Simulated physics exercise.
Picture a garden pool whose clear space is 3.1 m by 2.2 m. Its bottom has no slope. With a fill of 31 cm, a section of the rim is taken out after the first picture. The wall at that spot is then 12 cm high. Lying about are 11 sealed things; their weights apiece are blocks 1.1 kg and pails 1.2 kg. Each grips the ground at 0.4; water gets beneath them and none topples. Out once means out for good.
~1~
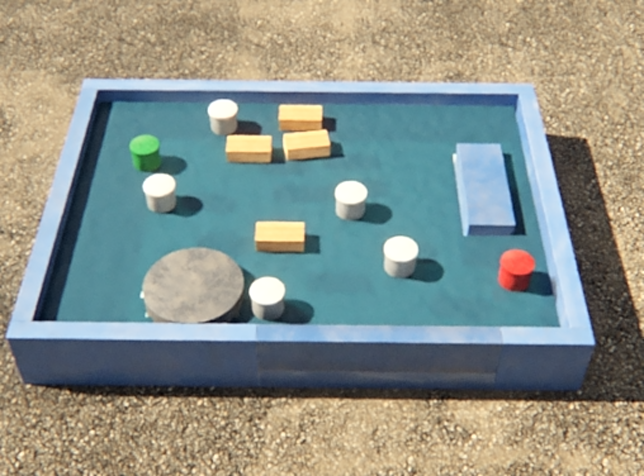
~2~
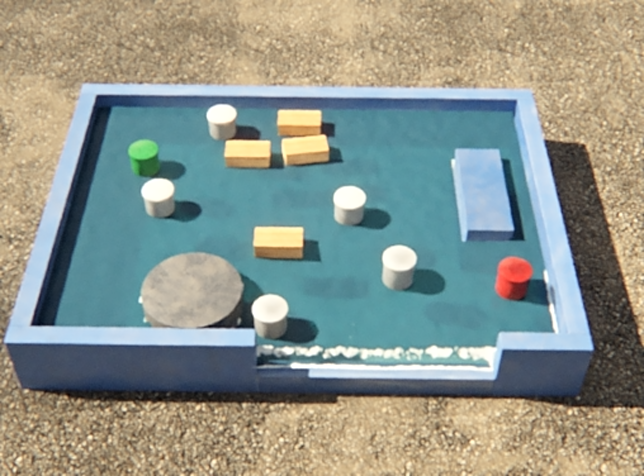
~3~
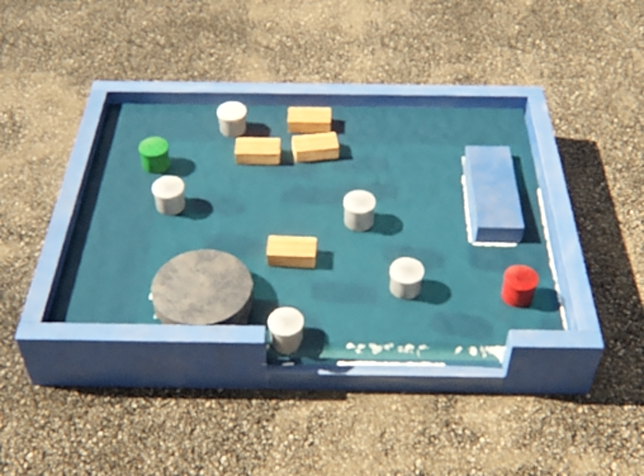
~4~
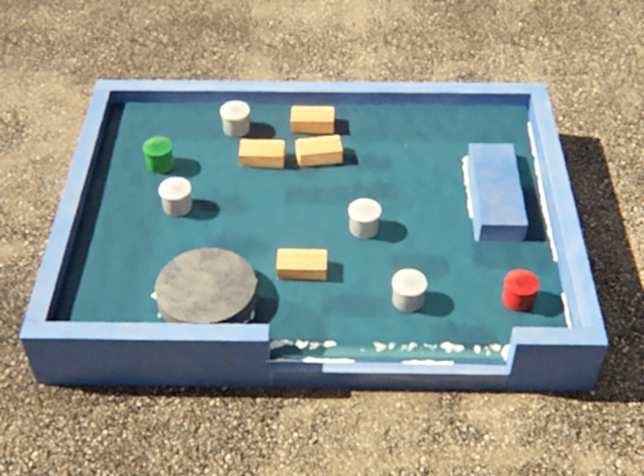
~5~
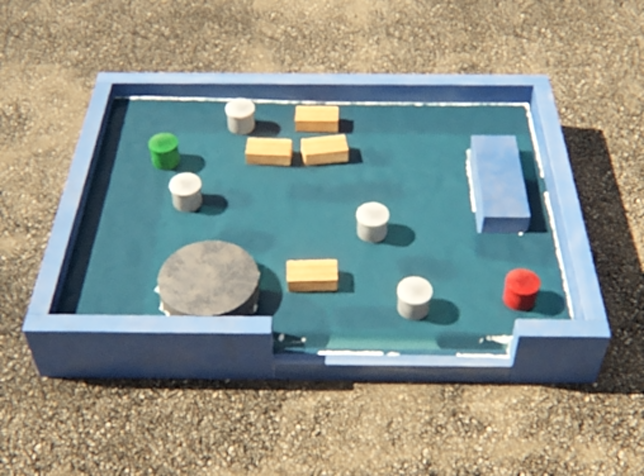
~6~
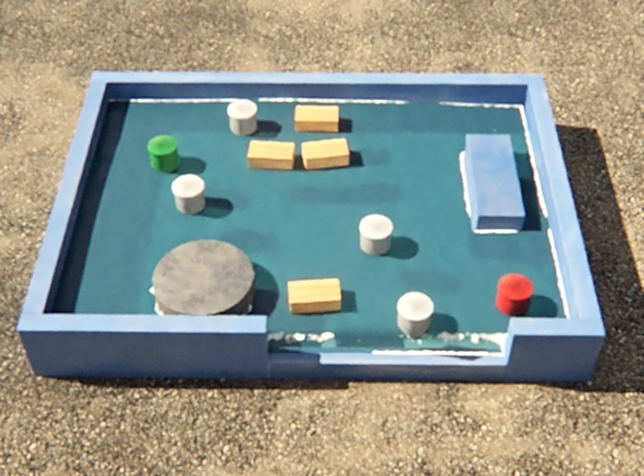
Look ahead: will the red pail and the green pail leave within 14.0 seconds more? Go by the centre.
In the end red pail: Gone; green pail: Held in.
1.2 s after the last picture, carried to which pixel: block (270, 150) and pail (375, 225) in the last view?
I'd say close to (296, 159) and close to (391, 263).
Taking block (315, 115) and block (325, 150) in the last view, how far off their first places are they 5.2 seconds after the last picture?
The first is off by 30 cm, the second by 60 cm.
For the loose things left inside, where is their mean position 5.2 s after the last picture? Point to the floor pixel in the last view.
I'd put it around (298, 203).
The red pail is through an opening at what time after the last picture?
Close to 1.5 s, I'd say.
Then, 1.2 s after the last picture the red pail is near (491, 310), 0.5 m from its start, afloat; the green pail is near (179, 149), 0.2 m from its start, afloat; 3 of 11 are out; 8 afloat.
Then, 5.2 s after the last picture the red pail has gone out; the green pail is near (202, 156), 0.3 m from its start, afloat; 5 of 11 are out; 6 afloat.
Then, 10.0 s after the last picture the red pail has gone out; the green pail is near (222, 169), 0.5 m from its start, afloat; 5 of 11 are out; 6 afloat.
Then, 14.0 s after the last picture the red pail has gone out; the green pail is near (233, 174), 0.6 m from its start, afloat; 5 of 11 are out; 6 afloat.
